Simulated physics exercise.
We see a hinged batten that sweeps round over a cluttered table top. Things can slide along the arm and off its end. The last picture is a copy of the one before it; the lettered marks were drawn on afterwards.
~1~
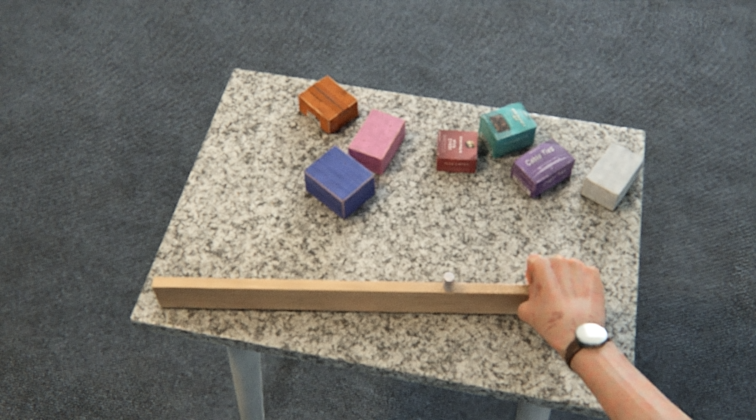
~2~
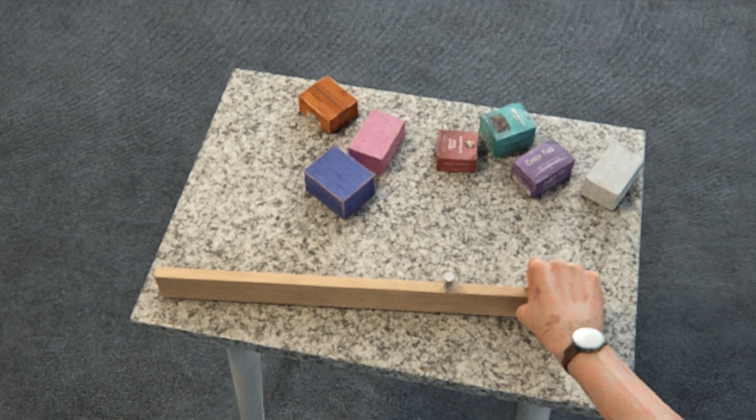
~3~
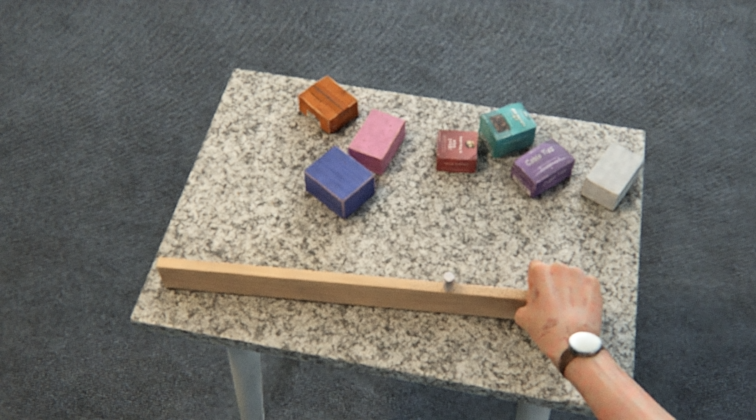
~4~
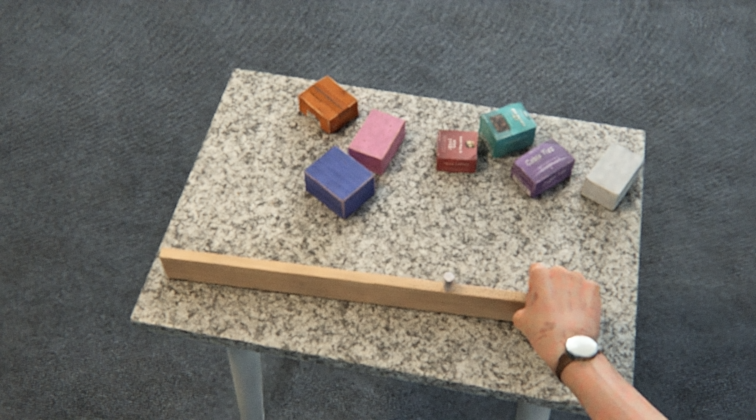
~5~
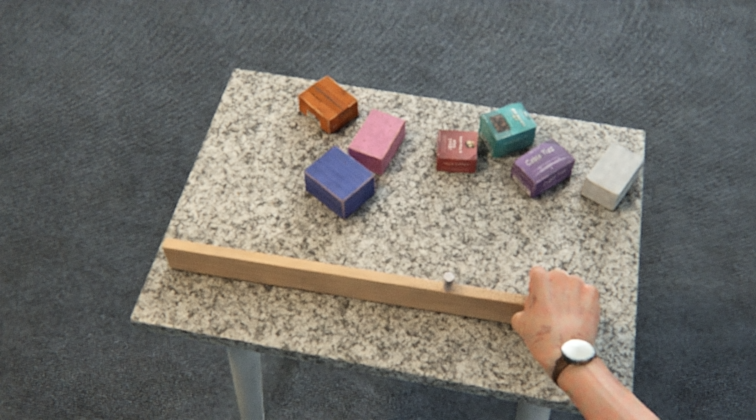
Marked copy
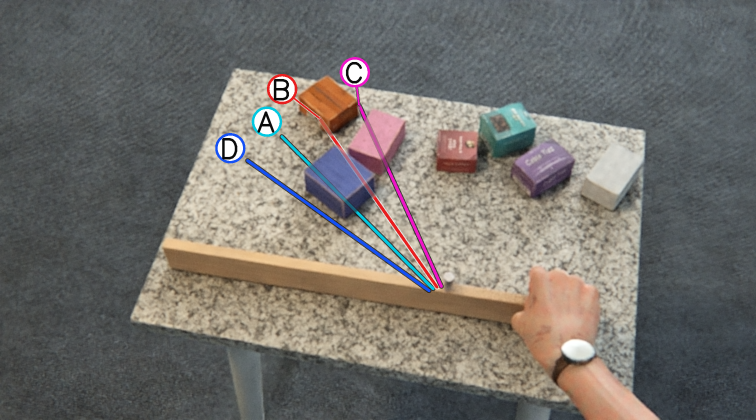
The clip shows a hand with a watch gripping a wooden batten on a speckled table top, slowly swinging its left end slightly away from the near edge, while the seven coloured blocks beyond it stay still.
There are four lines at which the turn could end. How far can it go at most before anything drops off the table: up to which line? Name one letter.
At C, and not beyond.
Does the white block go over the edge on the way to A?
No.
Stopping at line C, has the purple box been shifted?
No.
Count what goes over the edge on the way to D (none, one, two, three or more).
The count is none.
On the marked copy, A at (353, 208); B at (374, 197); C at (397, 189); D at (333, 222).
With C. Early on, arm (321, 219); white block (613, 177); turquoise box (507, 130).
Further on, arm (361, 187); pink block (401, 131); blue block (367, 168).
At the end, arm (395, 172); orange box (367, 85); pink block (435, 114); nothing has fallen.
As for the rest, A is safe but short; B is safe but short; D is safe but short.
